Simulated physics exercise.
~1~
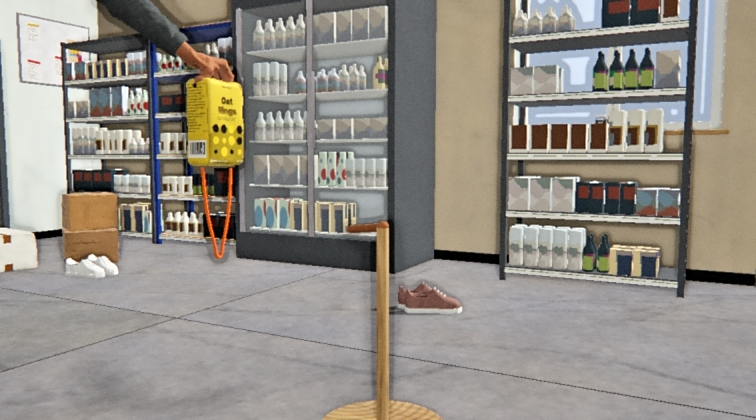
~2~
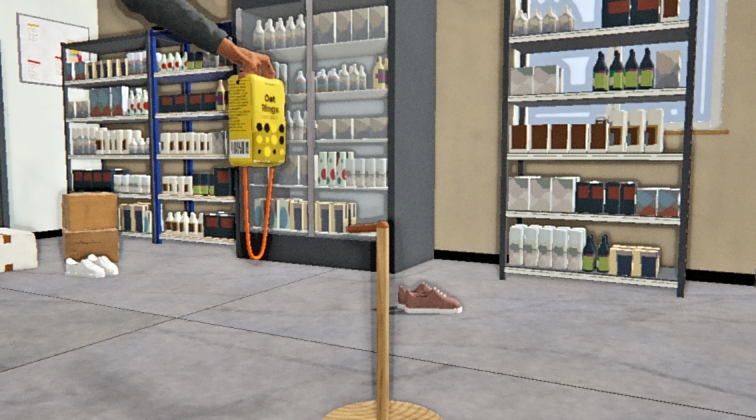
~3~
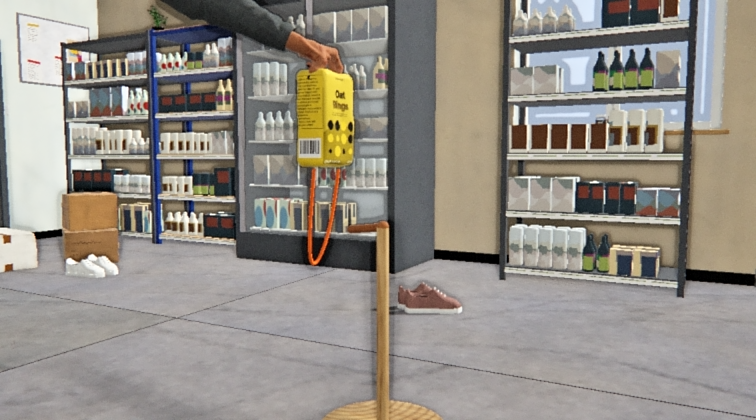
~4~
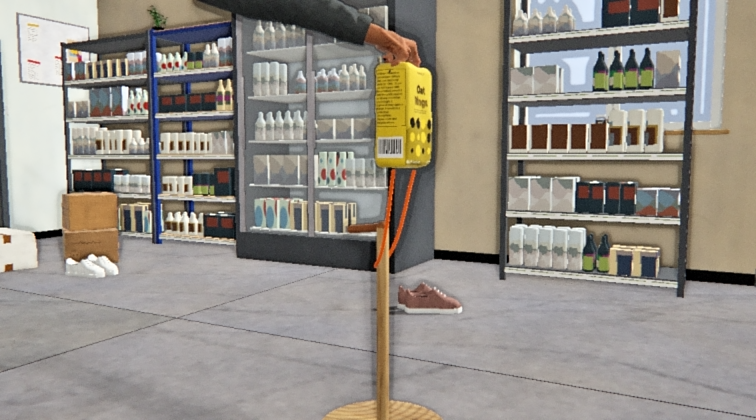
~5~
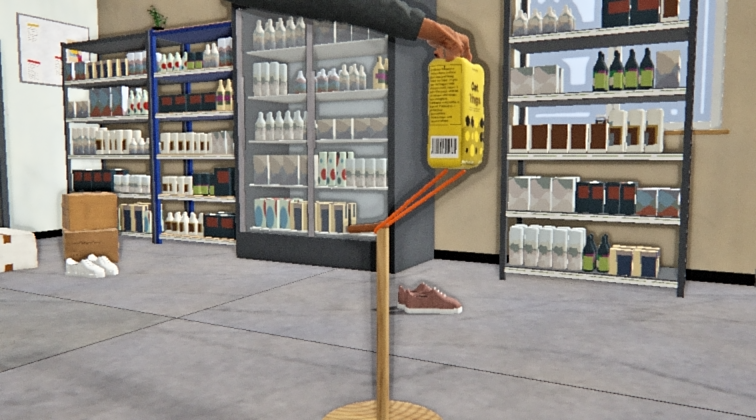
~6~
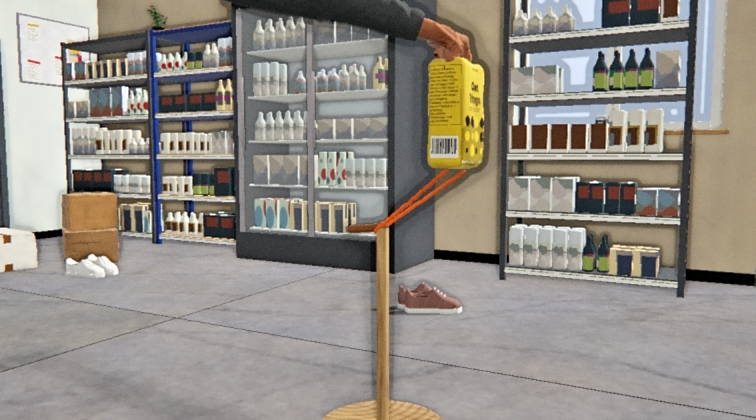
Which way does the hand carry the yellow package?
The hand carries the yellow package to the right, from the viewer's point of view.
